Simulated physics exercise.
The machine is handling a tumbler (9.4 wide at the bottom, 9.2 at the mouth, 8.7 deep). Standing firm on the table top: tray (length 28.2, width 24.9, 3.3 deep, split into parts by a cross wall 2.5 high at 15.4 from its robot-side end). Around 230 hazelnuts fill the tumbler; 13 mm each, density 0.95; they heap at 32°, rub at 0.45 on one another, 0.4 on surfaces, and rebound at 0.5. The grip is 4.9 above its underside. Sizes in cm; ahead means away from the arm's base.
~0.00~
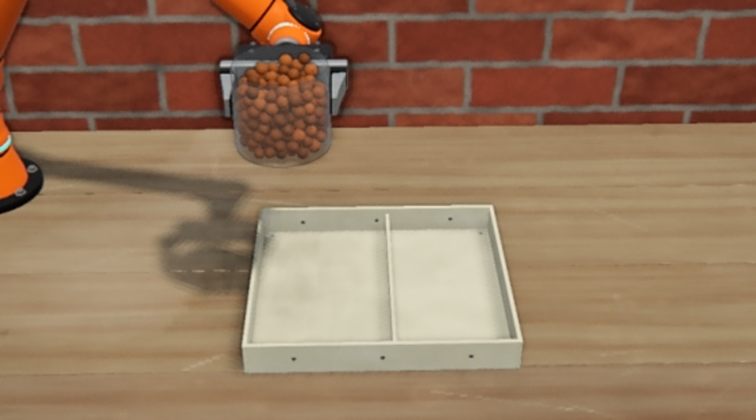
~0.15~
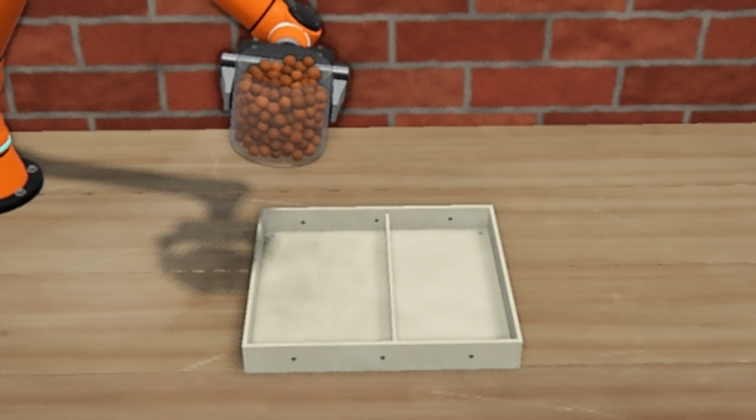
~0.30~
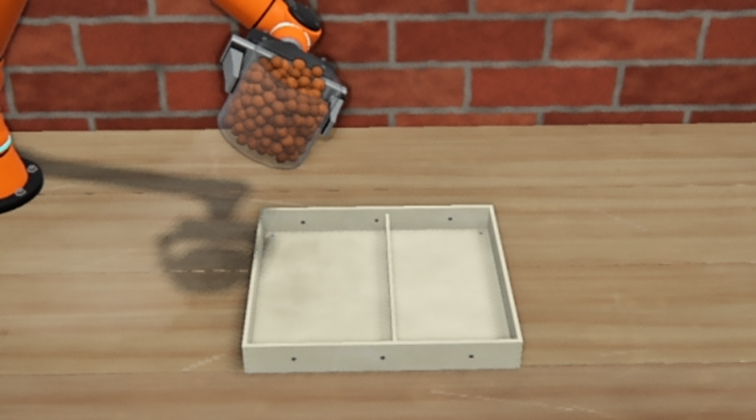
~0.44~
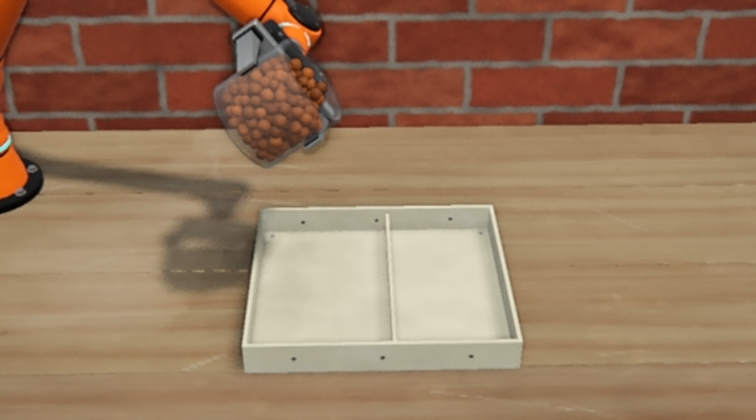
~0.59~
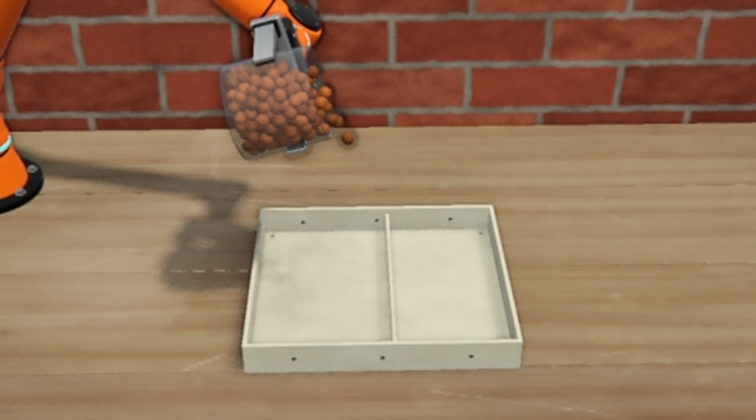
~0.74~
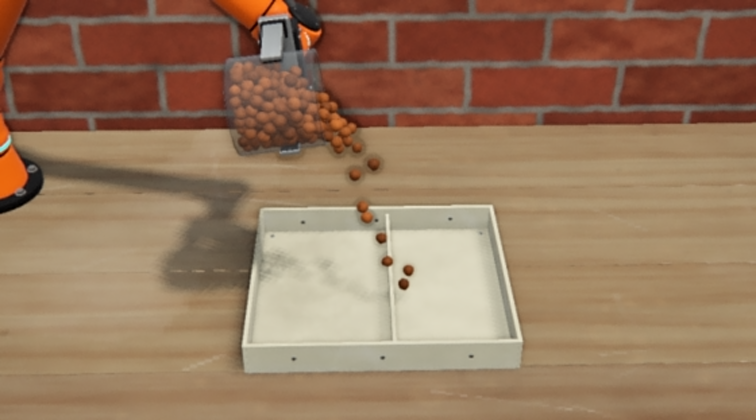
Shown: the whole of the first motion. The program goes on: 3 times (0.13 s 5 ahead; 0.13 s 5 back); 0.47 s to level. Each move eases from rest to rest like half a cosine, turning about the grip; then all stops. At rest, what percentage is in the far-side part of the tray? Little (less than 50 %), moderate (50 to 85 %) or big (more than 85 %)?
In the far-side part of the tray the share is moderate, 50 to 85 %.
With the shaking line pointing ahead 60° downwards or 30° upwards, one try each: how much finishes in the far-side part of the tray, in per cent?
Some 25 and 65 per cent.
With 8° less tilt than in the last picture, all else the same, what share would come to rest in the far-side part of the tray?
It would be near 50 per cent.
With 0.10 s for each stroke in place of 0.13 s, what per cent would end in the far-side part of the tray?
It would be near 65 per cent.
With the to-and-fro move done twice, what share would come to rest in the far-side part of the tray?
It would be near 55 per cent.
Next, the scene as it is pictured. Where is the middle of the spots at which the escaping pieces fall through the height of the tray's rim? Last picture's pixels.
Around (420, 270).
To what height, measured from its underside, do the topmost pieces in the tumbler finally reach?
Some 3.5 cm.
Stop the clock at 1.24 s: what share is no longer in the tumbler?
About 75 per cent by then.
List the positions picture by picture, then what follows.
In the first picture, tumbler middle at (282, 107), level; upper third of the load around (282, 89), from x 240 to 320, top at y 60; 231 in the tumbler.
In the second picture, tumbler middle at (281, 107), tilted 8° forward; upper third of the load around (280, 90), from x 240 to 320, top at y 60.
In the third picture, tumbler middle at (279, 106), tilted 29° forward; upper third of the load around (272, 88), from x 230 to 320, top at y 65.
In the fourth picture, tumbler middle at (277, 105), tilted 54° forward; upper third of the load around (272, 85), from x 225 to 320, top at y 60.
In the fifth picture, tumbler middle at (276, 103), tilted 75° forward; upper third of the load around (267, 86), from x 235 to 350, top at y 65; 230 in the tumbler, 1 in flight or on a rim.
In the sixth picture, tumbler middle at (276, 103), tilted 83° forward; upper third of the load around (263, 91), from x 235 to 410, top at y 70; 217 in the tumbler, 2 in the far-side part, 1 in the robot-side part, 11 in flight or on a rim.
By 1.24 s, tilted 83° forward, highest piece 24 above the table; 97 in the far-side part, 60 in the tumbler, 36 in the robot-side part, 2 on the table or floor, 36 in flight or on a rim.
By 1.74 s, tilted 46° forward, highest piece 25 above the table; 133 in the far-side part, 65 in the robot-side part, 25 in the tumbler, 6 on the table or floor, 2 in flight or on a rim.
By 2.19 s, level, highest piece 24 above the table; 135 in the far-side part, 65 in the robot-side part, 25 in the tumbler, 6 on the table or floor.
By 3.24 s, level, highest piece 24 above the table; 135 in the far-side part, 65 in the robot-side part, 25 in the tumbler, 6 on the table or floor.
Final count, 135 in the far-side part, 65 in the robot-side part, 25 in the tumbler, 6 on the table or floor. That is 58 % in the far-side part of the tray.
